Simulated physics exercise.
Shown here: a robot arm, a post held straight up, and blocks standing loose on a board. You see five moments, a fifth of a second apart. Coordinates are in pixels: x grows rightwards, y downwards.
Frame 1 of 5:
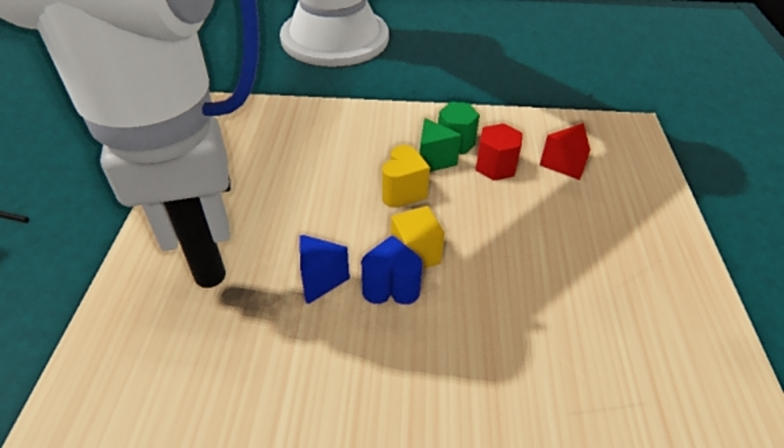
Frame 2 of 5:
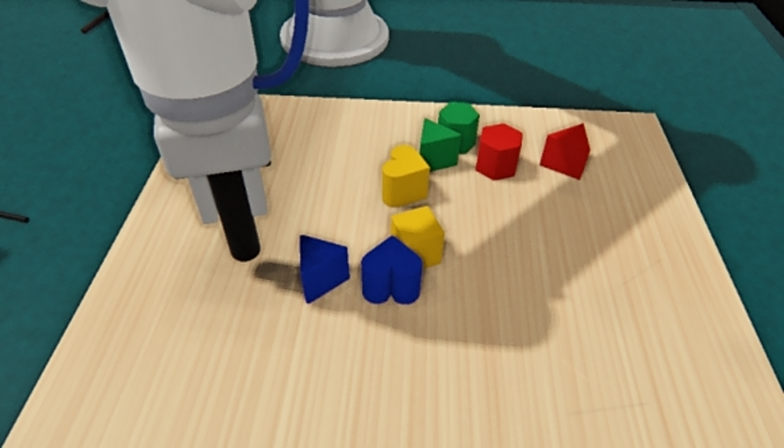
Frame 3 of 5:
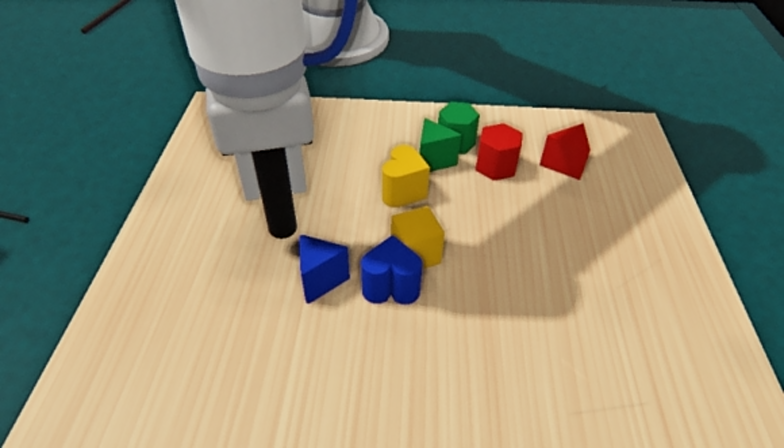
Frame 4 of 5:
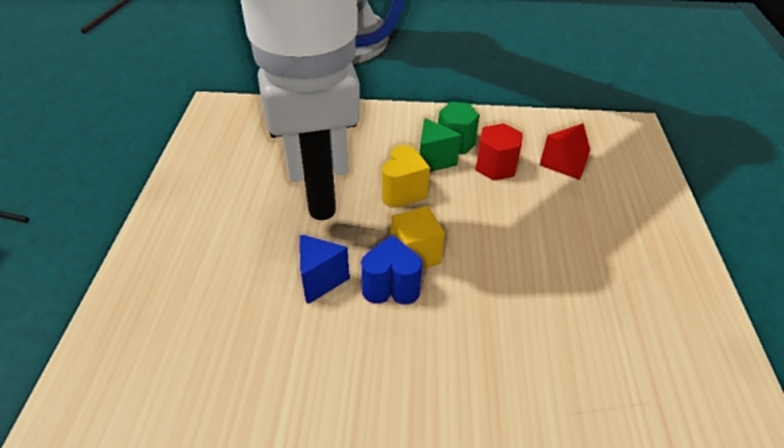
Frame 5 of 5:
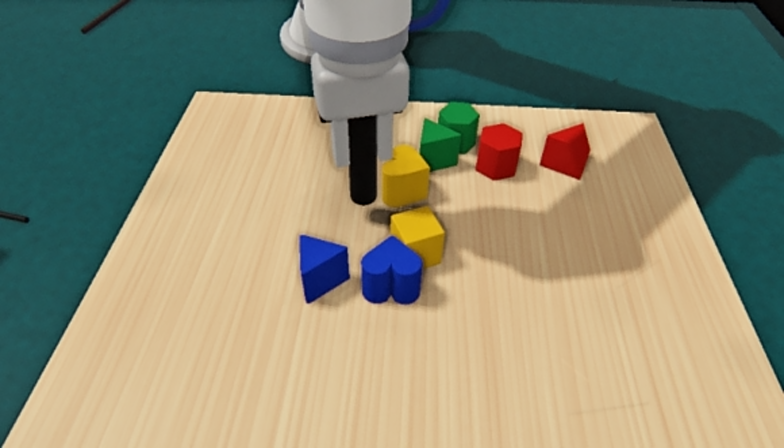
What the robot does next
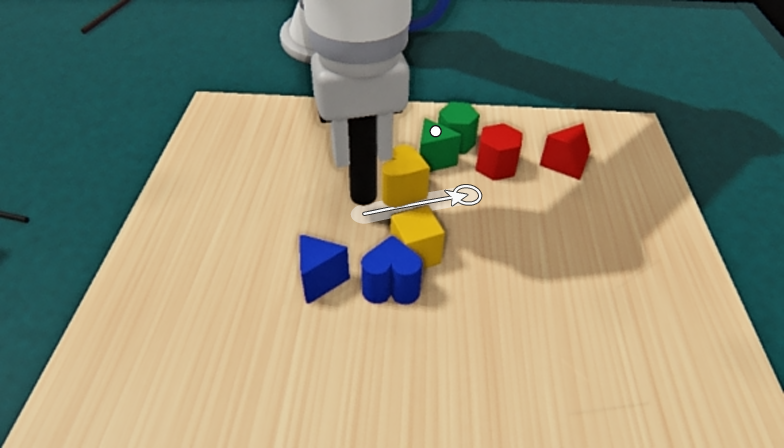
In the video, a robot arm holding a black post upright moves rightward and toward the back of a wooden board, passing behind a blue triangular block and nearing a yellow heart, while the colored blocks stay still.
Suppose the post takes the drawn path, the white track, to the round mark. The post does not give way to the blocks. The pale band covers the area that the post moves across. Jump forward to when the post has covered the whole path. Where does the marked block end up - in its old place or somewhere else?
That block is shifted.
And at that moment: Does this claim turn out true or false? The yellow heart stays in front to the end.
It is false.
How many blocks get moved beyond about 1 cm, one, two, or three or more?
It should be two, as far as I can tell.
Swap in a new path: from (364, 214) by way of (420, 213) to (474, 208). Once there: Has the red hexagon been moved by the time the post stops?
Going by the path, no.
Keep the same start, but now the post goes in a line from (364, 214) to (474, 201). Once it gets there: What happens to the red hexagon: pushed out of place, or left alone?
That block will keep its spot.
Drawn move, straight from (364, 214) to (467, 195); the dot is on the green triangular block.
On the path given first. One third of the way, post at (401, 191); yellow heart at (419, 152), turned 25° anticlockwise; green triangular block at (439, 128).
Two thirds of the way, post at (437, 185); yellow heart at (432, 145), turned 70° anticlockwise; green triangular block at (437, 125), turned 15° clockwise.
At the end, post at (470, 179); yellow heart at (447, 144), turned 110° anticlockwise; green triangular block at (436, 122); green hexagon at (460, 110); red hexagon still.
